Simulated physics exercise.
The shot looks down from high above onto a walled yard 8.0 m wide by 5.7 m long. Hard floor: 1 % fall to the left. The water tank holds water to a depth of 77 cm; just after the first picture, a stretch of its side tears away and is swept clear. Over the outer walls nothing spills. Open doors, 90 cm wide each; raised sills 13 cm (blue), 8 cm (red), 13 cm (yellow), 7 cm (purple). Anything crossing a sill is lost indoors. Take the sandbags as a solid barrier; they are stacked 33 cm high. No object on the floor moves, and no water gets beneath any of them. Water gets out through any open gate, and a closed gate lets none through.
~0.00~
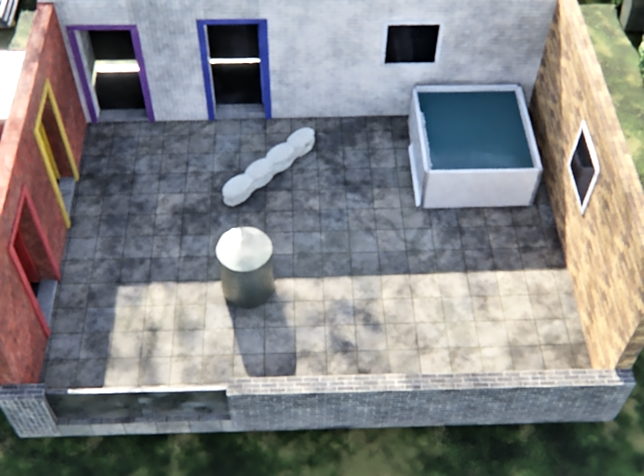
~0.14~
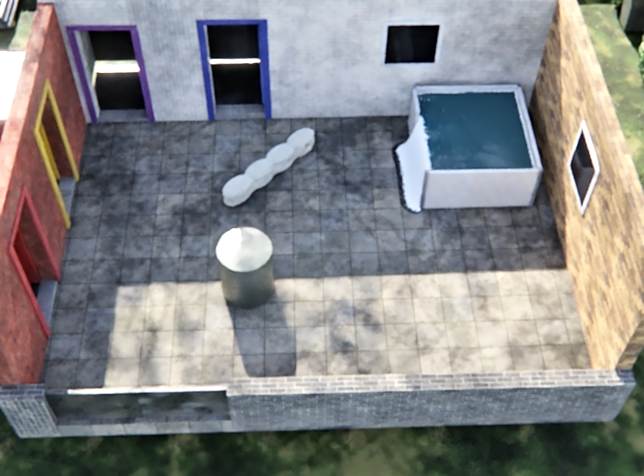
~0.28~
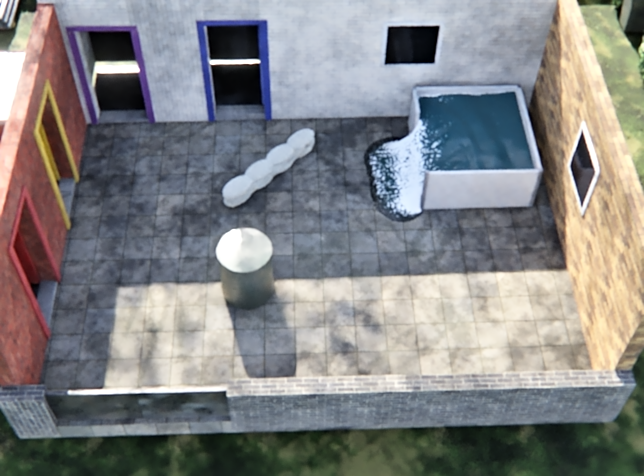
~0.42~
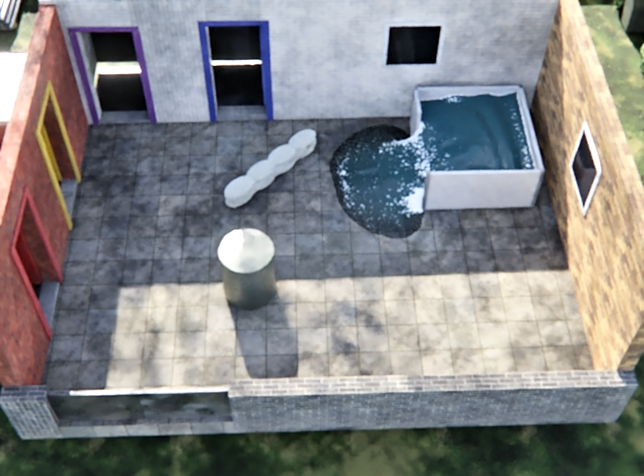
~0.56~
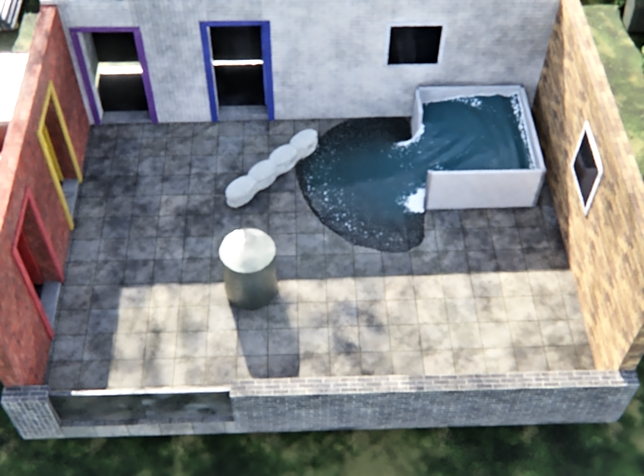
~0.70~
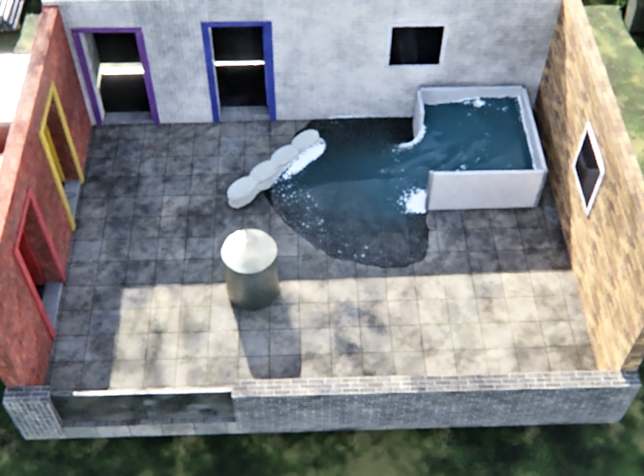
We see a walled, tiled yard with a water tank whose left side gives way; water pours out and spreads leftward across the floor in a widening dark pool, reaching the pale sandbags while the grey cylinder stays still.
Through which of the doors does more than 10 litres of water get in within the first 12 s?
The blue door does not let in more than 10 litres; the red door lets in more than 10 litres; the yellow door does not let in more than 10 litres; the purple door lets in more than 10 litres.
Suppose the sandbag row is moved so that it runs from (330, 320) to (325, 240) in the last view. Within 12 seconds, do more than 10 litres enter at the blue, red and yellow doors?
Against the limit, the blue door stays within it, the red door goes beyond it and the yellow door goes beyond it.
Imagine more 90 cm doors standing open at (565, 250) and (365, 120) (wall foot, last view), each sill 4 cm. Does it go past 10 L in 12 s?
Less, more.
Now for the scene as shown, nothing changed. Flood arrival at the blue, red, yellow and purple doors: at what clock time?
Times: Blue 1.1 seconds, red 2.0 seconds, yellow 2.8 seconds, purple 1.8 seconds.
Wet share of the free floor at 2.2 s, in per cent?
Wet share: About 50 %.
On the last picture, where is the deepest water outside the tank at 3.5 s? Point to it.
Position: About (51, 356).
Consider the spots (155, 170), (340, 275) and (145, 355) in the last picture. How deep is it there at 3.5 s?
Depths in turn: Roughly 2, 2 and 2 centimetres.
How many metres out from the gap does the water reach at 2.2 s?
I'd say close to 6.8 m.
After 1.4 s water covers 25 % of the floor and is deepest (39 cm) near (314, 160); blue door 7 cm at the sill, 0 L in, red door not reached, yellow door not reached, purple door not reached.
After 2.2 s water covers 50 % of the floor and is deepest (38 cm) near (250, 261); blue door 7 cm at the sill, 0 L in, red door 14 cm at the sill, 0 L in, yellow door not reached, purple door 2 cm at the sill, 0 L in.
After 3.5 s water covers 65 % of the floor and is deepest (30 cm) near (51, 356); blue door 5 cm at the sill, 0 L in, red door 21 cm at the sill, 114 L in, yellow door 10 cm at the sill, 0 L in, purple door 2 cm at the sill, 0 L in.
After 7.0 s water covers 80 % of the floor and is deepest (16 cm) near (92, 129); blue door 2 cm at the sill, 0 L in, red door 13 cm at the sill, 240 L in, yellow door 9 cm at the sill, 3 L in, purple door 12 cm at the sill, 9 L in.
After 12.0 s water covers 95 % of the floor and is deepest (12 cm) near (70, 249); blue door 8 cm at the sill, 0 L in, red door 8 cm at the sill, 259 L in, yellow door 9 cm at the sill, 3 L in, purple door 10 cm at the sill, 76 L in.
